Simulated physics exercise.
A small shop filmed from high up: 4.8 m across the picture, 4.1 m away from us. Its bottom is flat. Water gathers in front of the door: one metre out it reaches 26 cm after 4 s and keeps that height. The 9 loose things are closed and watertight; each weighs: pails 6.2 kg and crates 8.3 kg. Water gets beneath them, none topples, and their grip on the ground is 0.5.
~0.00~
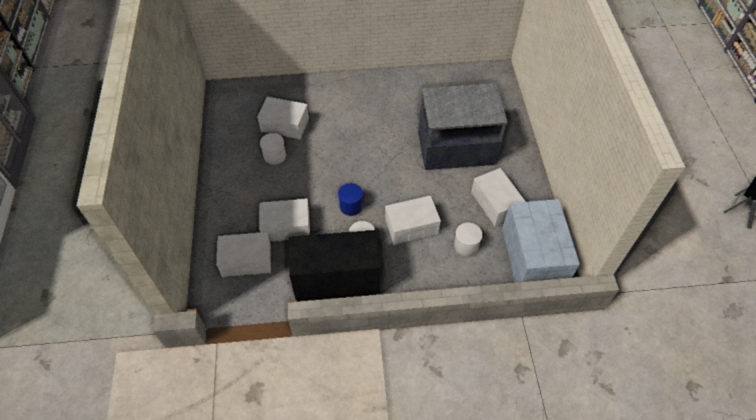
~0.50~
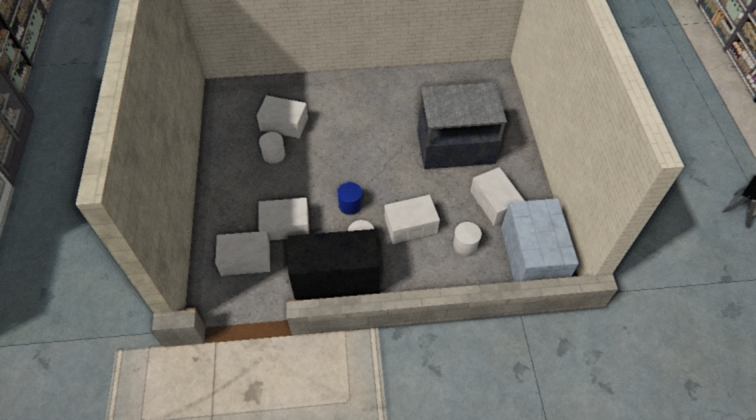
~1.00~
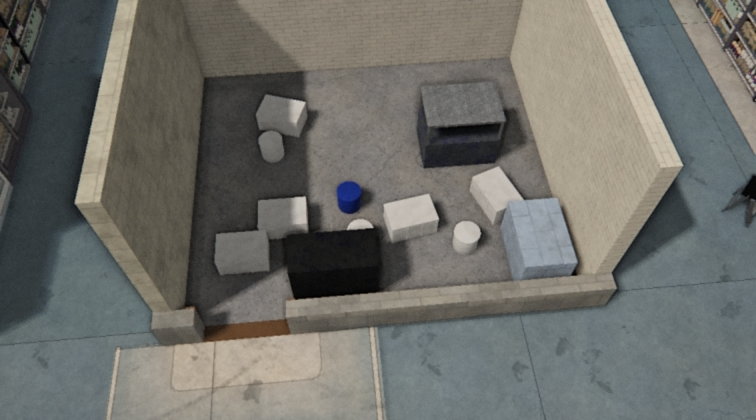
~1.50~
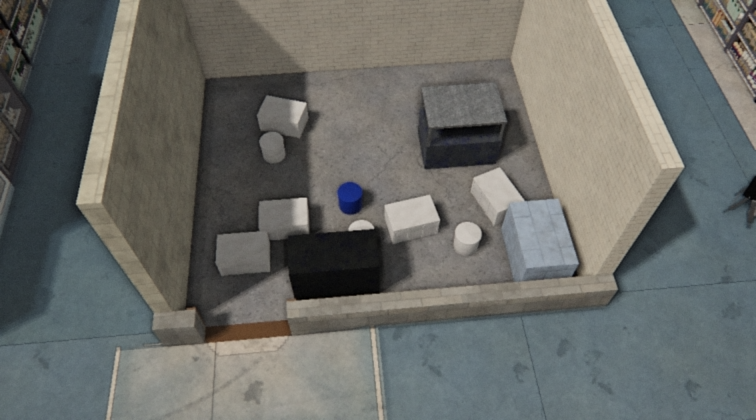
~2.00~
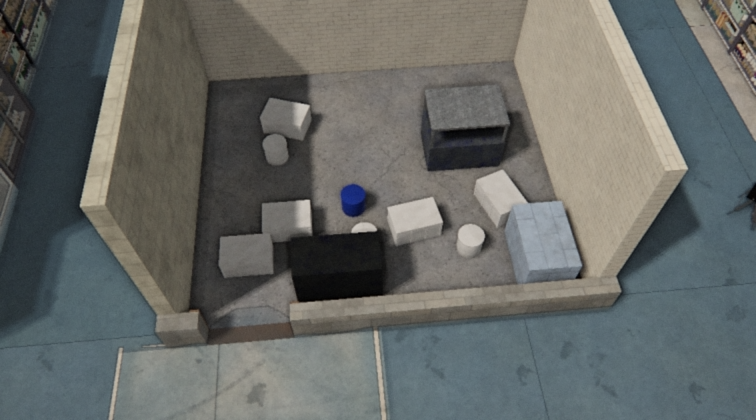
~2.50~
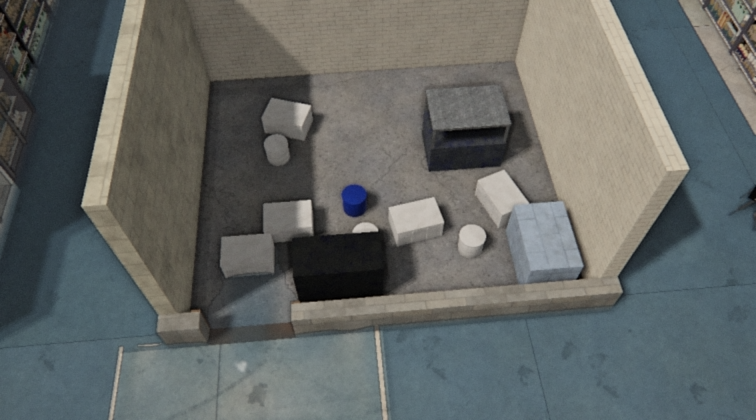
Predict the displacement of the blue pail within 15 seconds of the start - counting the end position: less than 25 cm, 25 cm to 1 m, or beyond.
Blue pail moves a short way.
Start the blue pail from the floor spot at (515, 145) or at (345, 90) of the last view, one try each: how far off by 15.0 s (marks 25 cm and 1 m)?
In turn: It ends far away; it gets carried off.
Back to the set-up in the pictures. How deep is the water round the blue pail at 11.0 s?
About 5 cm.
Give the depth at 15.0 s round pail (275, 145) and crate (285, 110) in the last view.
Roughly 10 and 12 cm.
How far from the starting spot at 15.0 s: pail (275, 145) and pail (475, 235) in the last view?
In that order: 300 cm, 100 cm.
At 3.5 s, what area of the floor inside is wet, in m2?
About 2.5 m2.
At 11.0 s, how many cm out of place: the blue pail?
About 0 cm.
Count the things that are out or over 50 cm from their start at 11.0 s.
5 of them.
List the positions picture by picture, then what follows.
In the first frame, the blue pail at (350, 193), on the bottom; water covers 0.0 m2; 0 of 9 have shifted.
In the second frame, the blue pail at (350, 192) rests on the ground; 0.0 m2 under water; 0 of 9 have shifted.
In the third frame, the blue pail at (349, 191), on the bottom; water covers 0.0 m2; 0 of 9 have shifted.
In the fourth frame, the blue pail at (350, 192) rests on the ground; 0.0 m2 under water; 0 of 9 have shifted.
In the fifth frame, the blue pail at (353, 194) rests on the ground; 0.1 m2 under water; 0 of 9 have shifted.
In the sixth frame, the blue pail at (354, 194) rests on the ground; 0.7 m2 under water; 0 of 9 have shifted.
After 3.5 s the blue pail is near (354, 194), 0.0 m from its start, aground; 0 afloat.
After 6.8 s the blue pail is near (354, 194), 0.0 m from its start, aground; 3 afloat.
After 11.0 s the blue pail is near (354, 194), 0.0 m from its start, aground; 4 afloat.
After 15.0 s the blue pail is near (318, 182), 0.5 m from its start, afloat; 9 afloat.
